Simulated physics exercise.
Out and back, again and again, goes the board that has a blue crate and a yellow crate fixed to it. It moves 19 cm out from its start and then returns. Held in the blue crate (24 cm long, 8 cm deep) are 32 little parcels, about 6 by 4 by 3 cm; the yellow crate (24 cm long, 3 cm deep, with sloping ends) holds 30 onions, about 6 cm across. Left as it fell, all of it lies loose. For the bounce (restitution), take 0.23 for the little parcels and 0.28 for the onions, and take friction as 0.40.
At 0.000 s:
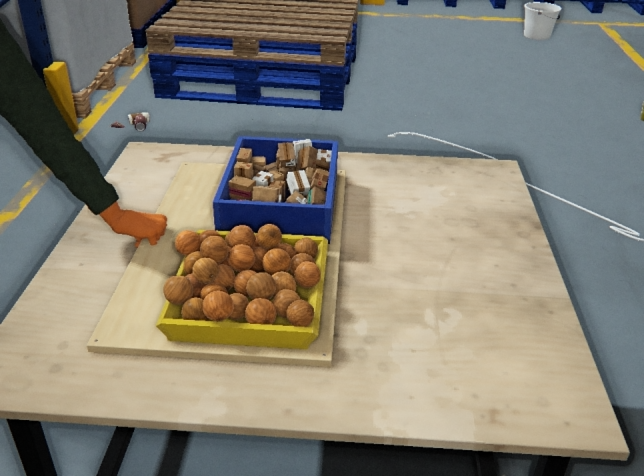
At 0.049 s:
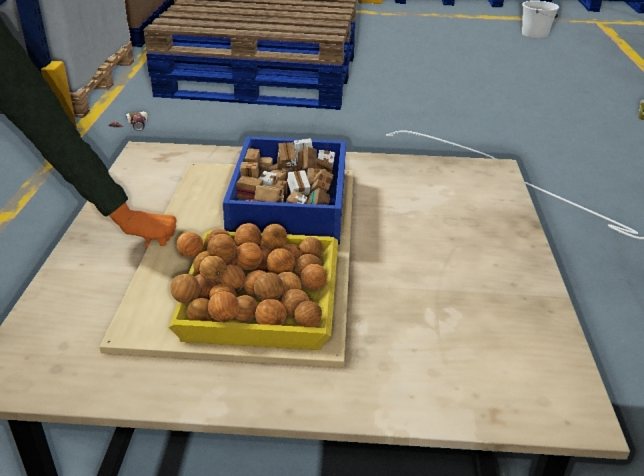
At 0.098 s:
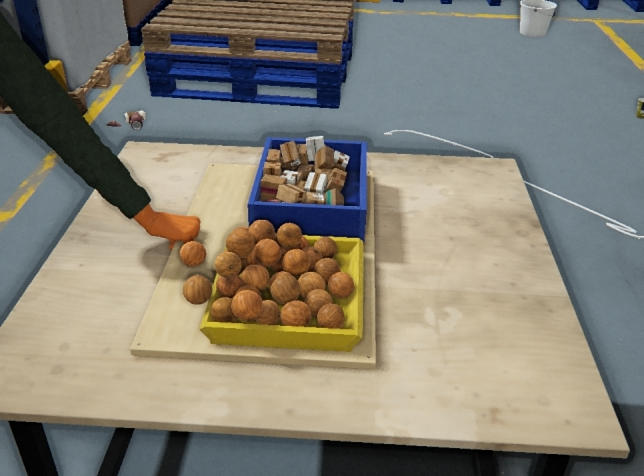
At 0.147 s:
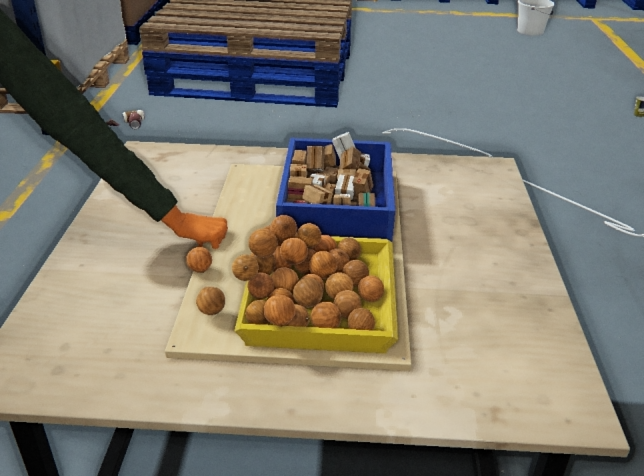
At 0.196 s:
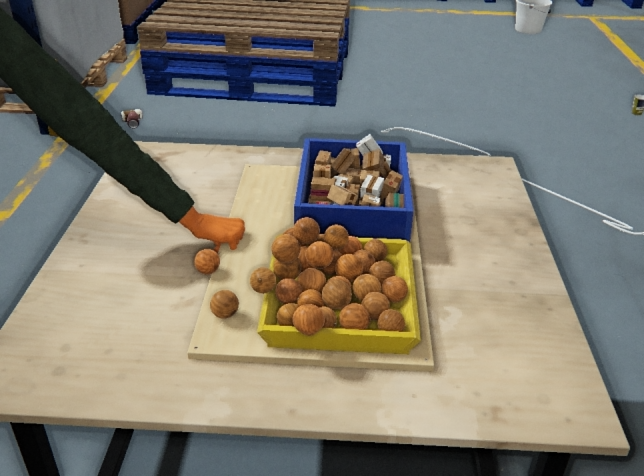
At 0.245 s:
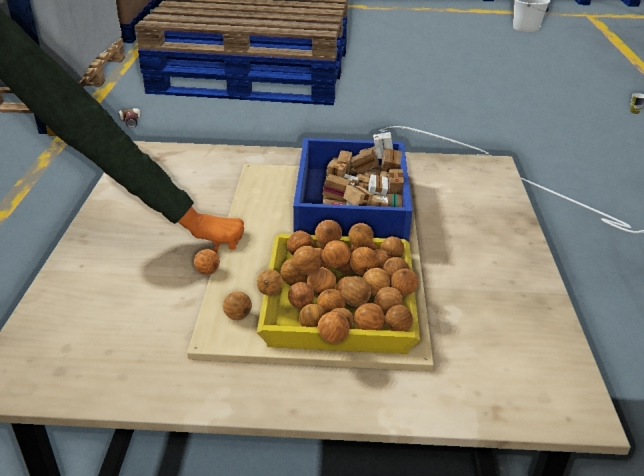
On a wooden table in a warehouse, a gloved hand pushed a board carrying a blue crate of little parcels and a yellow crate of onions to the right, and a few onions came out.
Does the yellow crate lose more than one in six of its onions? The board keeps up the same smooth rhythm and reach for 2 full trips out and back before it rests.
Most likely, a share past one sixth ends up outside.
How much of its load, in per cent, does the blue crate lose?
The blue crate comes in at 5 in a hundred.
After 0.43 s, blue crate 31 in, 1 out and yellow crate 19 in, 11 out.
After 0.65 s, blue crate 31 in, 1 out and yellow crate 17 in, 13 out.
After 0.97 s, blue crate 30 in, 2 out and yellow crate 14 in, 16 out.
Final count (at 1.38 s), blue crate 30 in, 2 out and yellow crate 14 in, 16 out. Asked share, 16 of 30, 53 per cent.
